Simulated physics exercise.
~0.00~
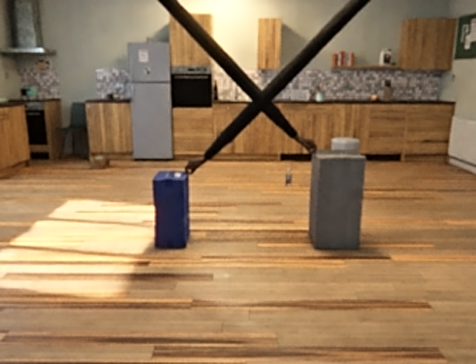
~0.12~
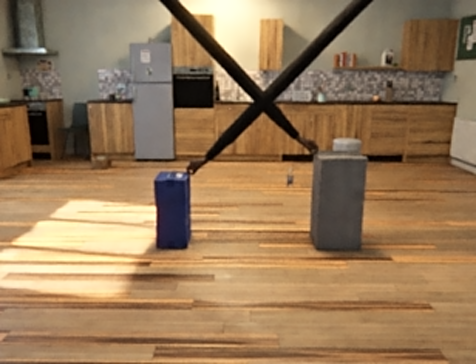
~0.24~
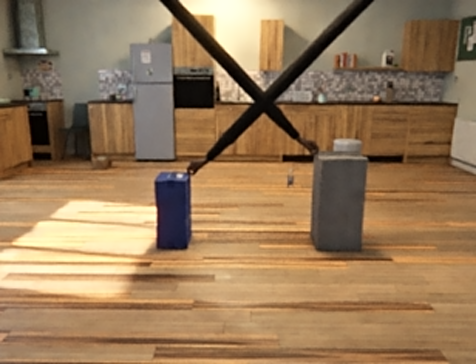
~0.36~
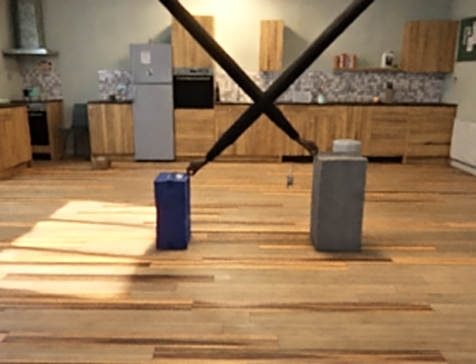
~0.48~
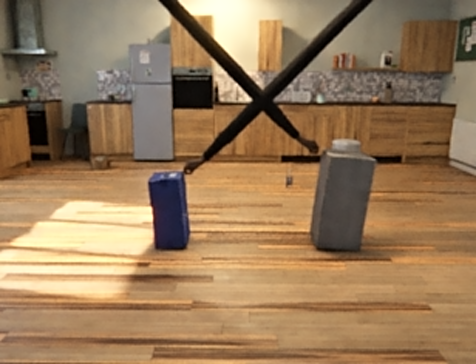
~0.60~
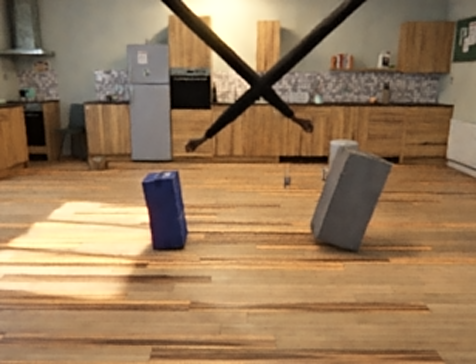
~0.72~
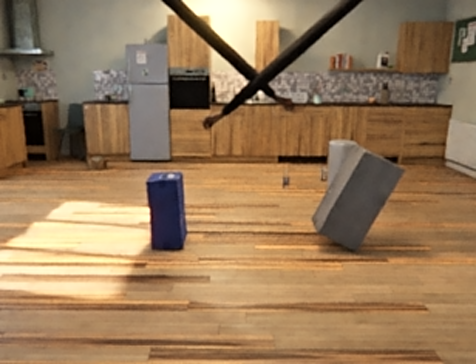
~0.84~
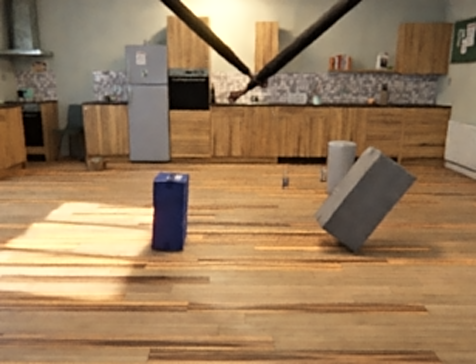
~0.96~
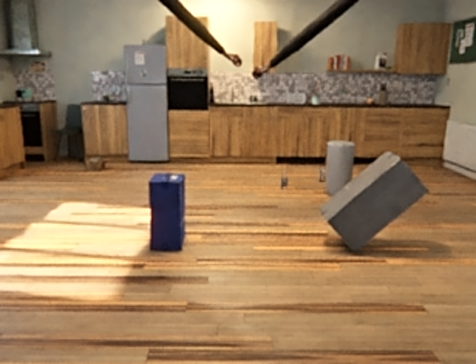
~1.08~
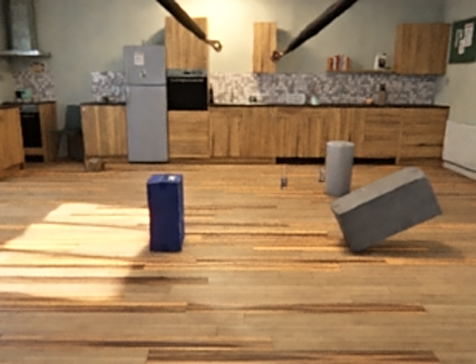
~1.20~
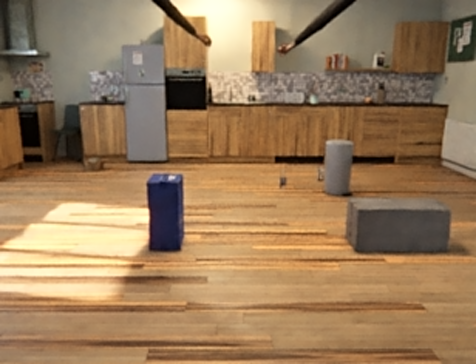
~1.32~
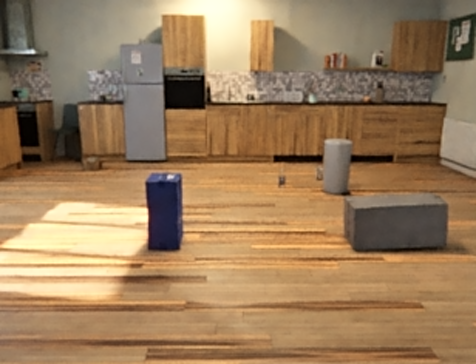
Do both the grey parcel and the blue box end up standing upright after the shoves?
No, only the blue box does, rocking back and settling on its base. The grey parcel topples to the right and ends up lying on its side.
Two long dark arms, crossed over each other, shoved a blue box and a tall grey parcel on a kitchen's wooden floor, then drew back. The blue box rocked and settled upright, while the grey parcel tipped right and landed on its side.
